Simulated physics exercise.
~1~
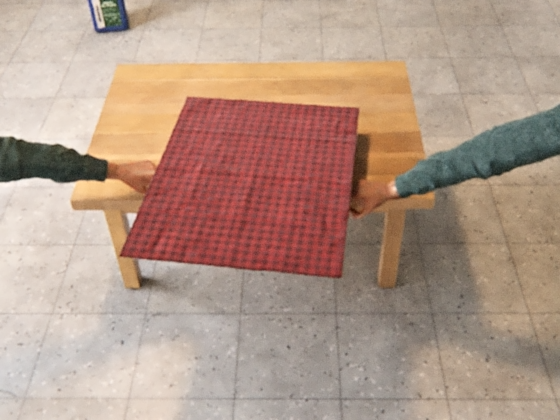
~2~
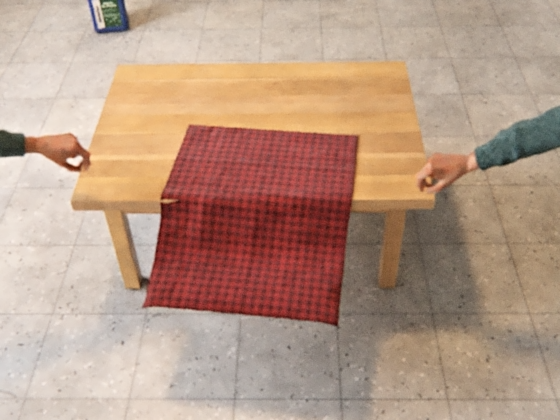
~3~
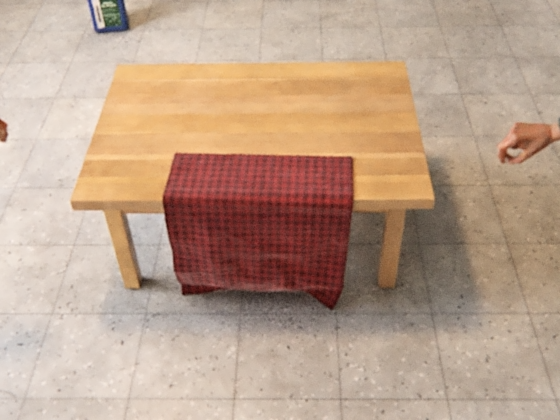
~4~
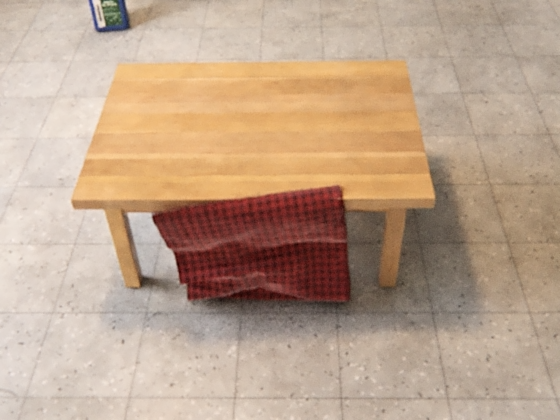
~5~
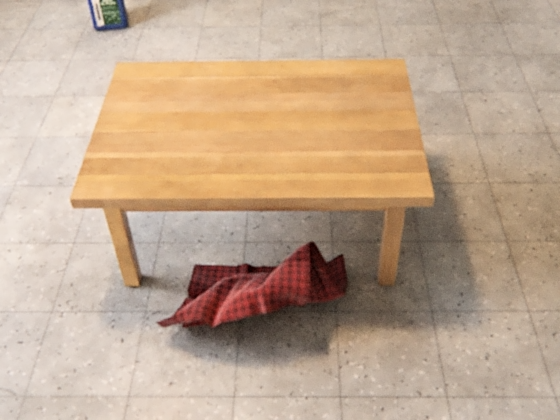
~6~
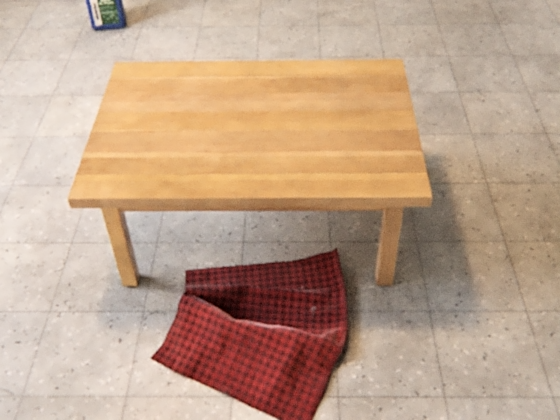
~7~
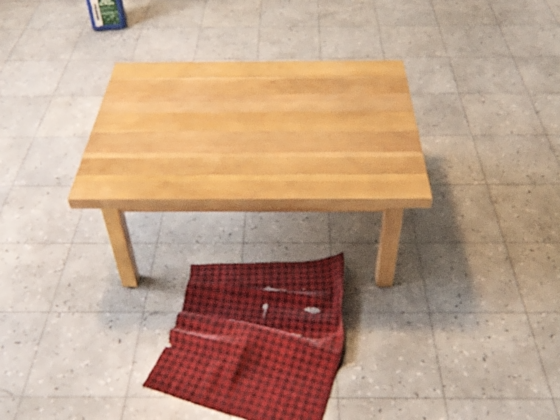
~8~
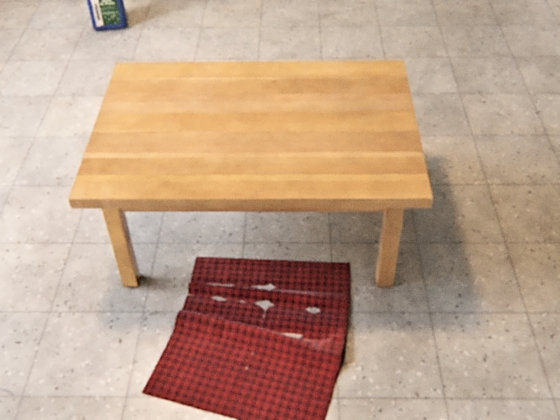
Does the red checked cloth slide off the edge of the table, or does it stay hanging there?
It slides off the front edge of the table and ends up on the tiled floor.
